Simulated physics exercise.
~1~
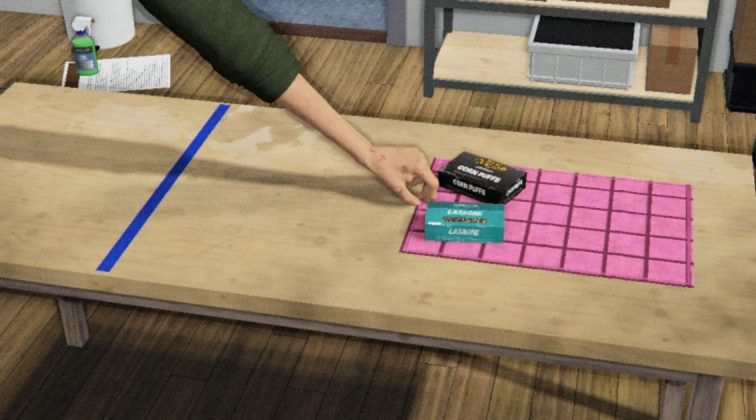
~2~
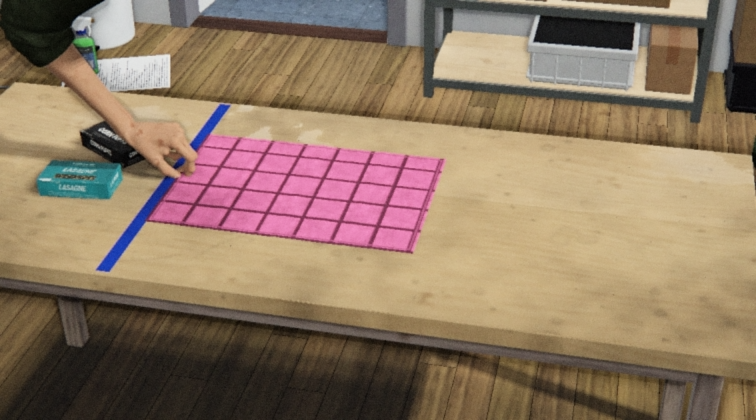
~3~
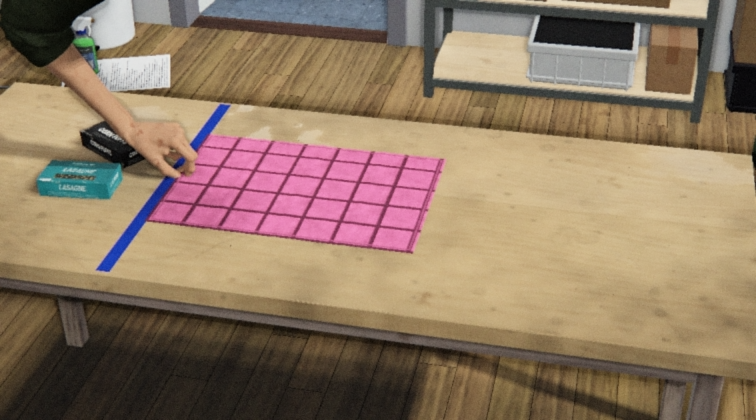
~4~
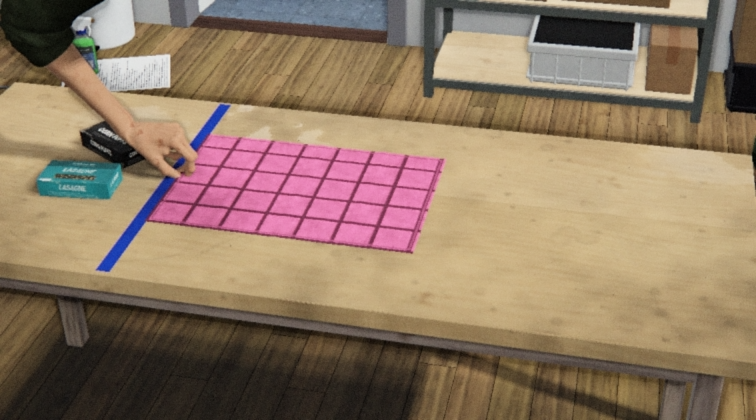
On a wooden workbench, a hand drags a pink checked cloth left to a blue line, two small boxes ending beyond its edge.
